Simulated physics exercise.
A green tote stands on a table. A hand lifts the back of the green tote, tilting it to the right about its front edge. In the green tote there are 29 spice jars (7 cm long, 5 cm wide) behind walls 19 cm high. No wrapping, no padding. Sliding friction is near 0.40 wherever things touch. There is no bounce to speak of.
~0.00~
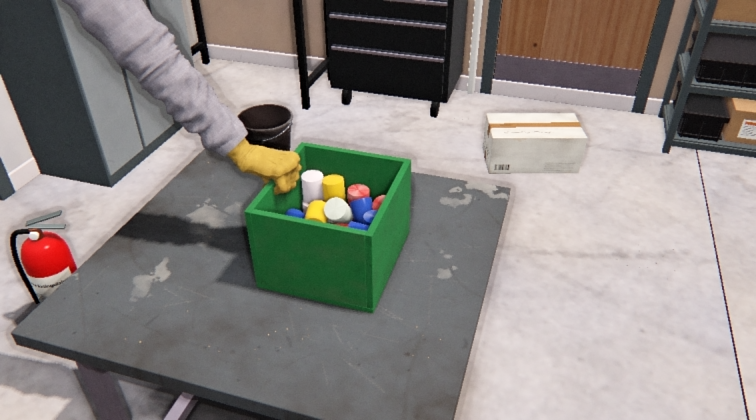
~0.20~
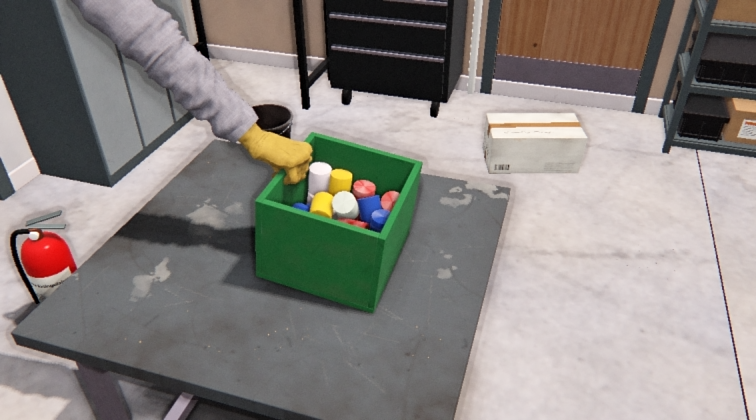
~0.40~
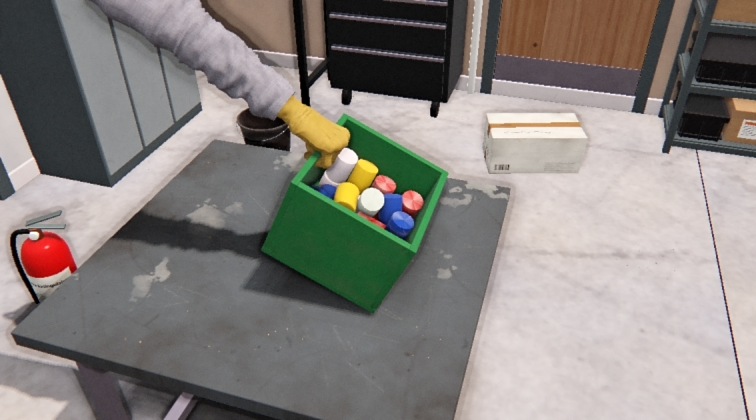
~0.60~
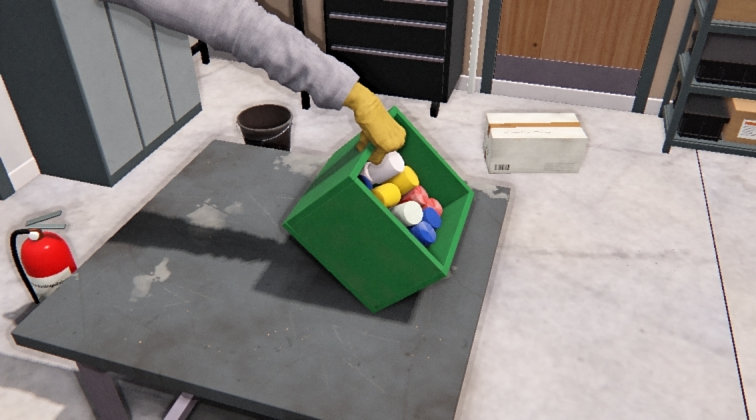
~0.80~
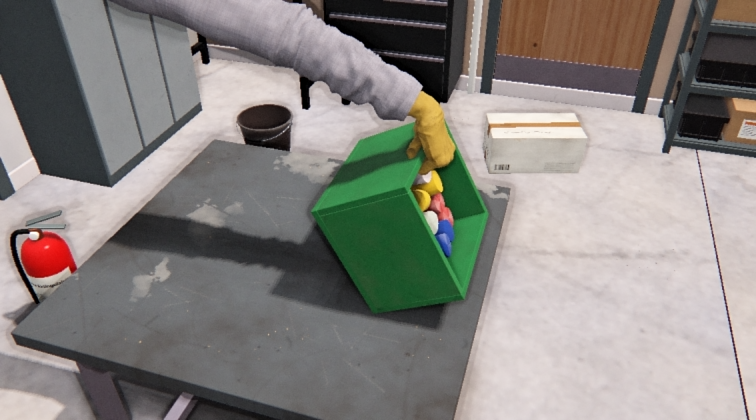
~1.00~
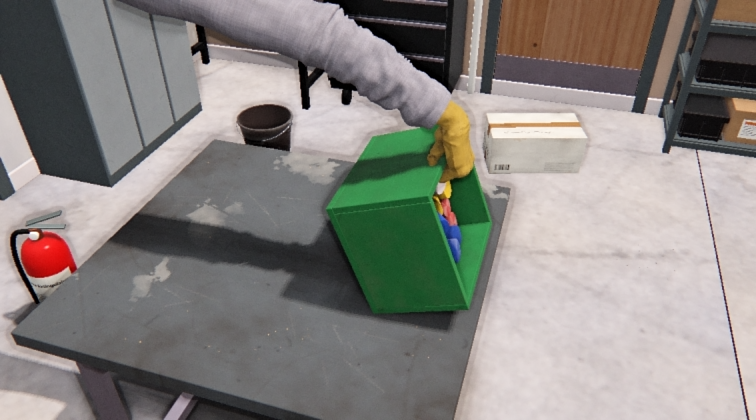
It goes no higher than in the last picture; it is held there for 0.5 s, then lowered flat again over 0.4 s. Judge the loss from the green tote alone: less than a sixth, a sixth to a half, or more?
The green tote loses under a sixth of its spice jars.
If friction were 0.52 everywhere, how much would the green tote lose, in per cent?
In that case green tote 10 per cent.
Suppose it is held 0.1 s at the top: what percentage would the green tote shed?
In that case green tote 0 per cent.
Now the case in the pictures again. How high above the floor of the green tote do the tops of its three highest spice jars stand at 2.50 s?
About 15 cm.
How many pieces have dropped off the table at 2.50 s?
Roughly 0.
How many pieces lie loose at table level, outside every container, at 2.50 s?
Roughly 0.
After 1.24 s, tilt 70°; the green tote has all 29.
After 1.54 s, tilt 68°; the green tote has all 29.
After 1.96 s, tilt 0°; the green tote has all 29.
When it is over (at 2.50 s), the green tote has all 29. Asked share, 0 of 29, 0 per cent.
